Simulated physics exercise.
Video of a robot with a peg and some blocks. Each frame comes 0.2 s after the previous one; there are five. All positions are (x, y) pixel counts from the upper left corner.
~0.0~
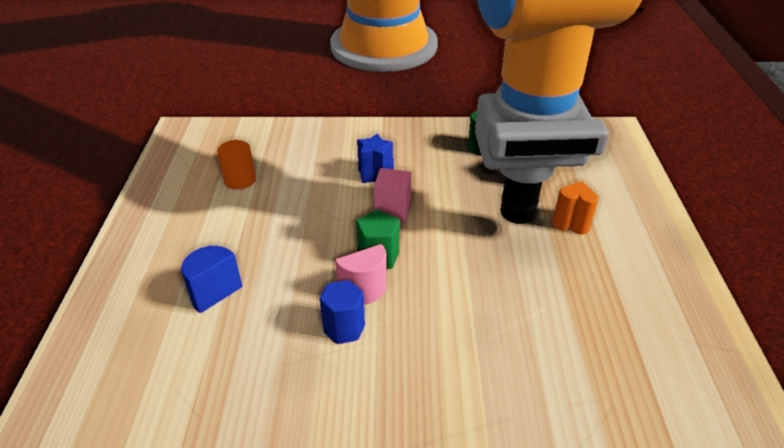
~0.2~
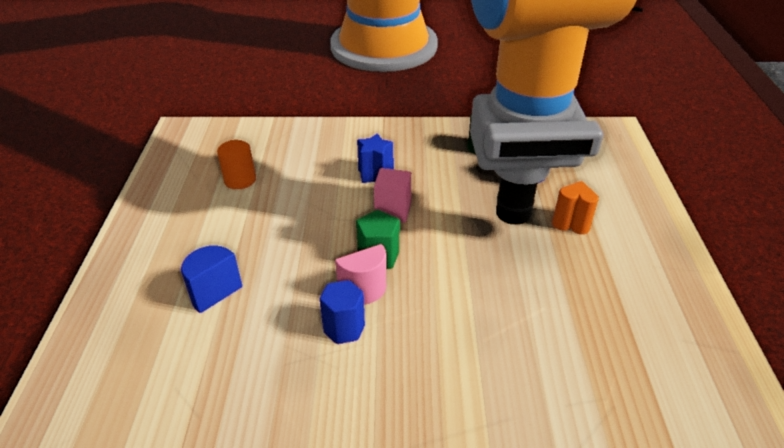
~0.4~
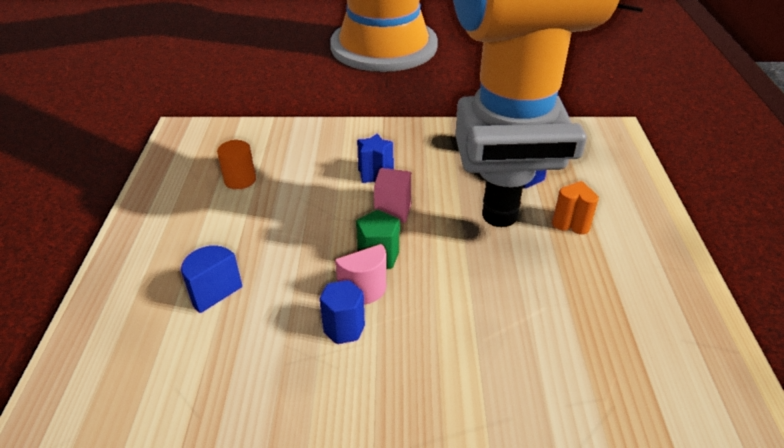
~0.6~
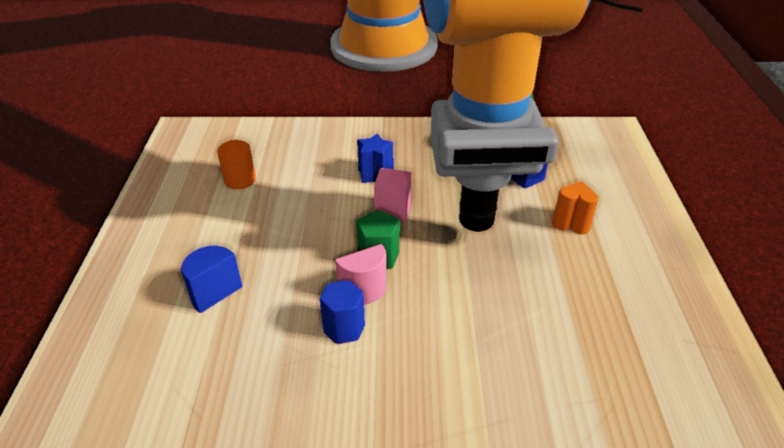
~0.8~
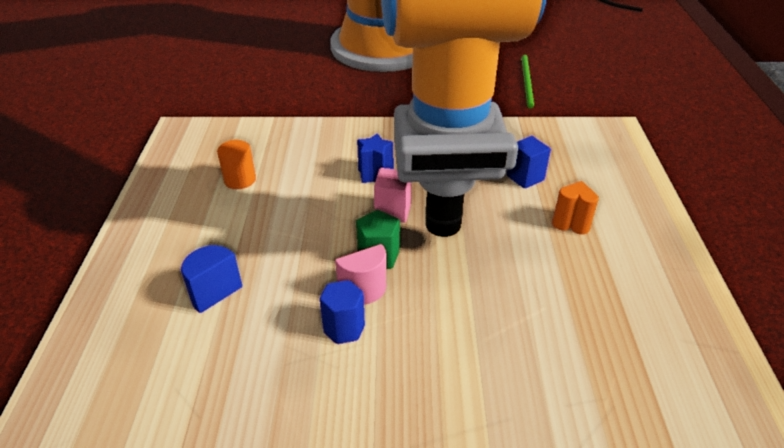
Robot arm with a black peg sliding slowly left across a wooden table toward a line of colourful blocks that stay still.
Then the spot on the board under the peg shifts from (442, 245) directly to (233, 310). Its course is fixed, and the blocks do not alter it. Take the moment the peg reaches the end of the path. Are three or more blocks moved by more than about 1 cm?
The answer is no.
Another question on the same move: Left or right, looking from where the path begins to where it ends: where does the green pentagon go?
It gets pushed right.
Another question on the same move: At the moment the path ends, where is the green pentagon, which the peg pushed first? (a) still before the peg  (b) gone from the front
b (gone from the front)
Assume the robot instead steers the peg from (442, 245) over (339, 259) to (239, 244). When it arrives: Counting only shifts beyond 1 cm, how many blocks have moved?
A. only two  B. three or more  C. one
C (one)
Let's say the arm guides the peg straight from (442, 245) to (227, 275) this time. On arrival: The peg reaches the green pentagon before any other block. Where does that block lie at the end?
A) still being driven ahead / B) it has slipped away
B - it has slipped away.
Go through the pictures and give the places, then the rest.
Lower end of the peg at (518, 214), tops of blocks, pink D-shaped block at (364, 259), green pentagon at (378, 223), in the first frame.
Peg at (513, 215), blocks as before, in the second frame.
Peg at (500, 217), blocks as before, in the third frame.
Peg at (476, 221), blocks as before, in the fourth frame.
Peg at (443, 226), pink D-shaped block at (364, 259), green pentagon at (378, 223), in the fifth frame.
What follows on the original path. One third of the way, peg at (377, 248); green pentagon at (337, 228).
Two thirds of the way, peg at (304, 269); green pentagon at (296, 228), turned 50° clockwise.
At the end, peg at (228, 292); pink D-shaped block not moved; green pentagon at (296, 228), turned 50° clockwise.
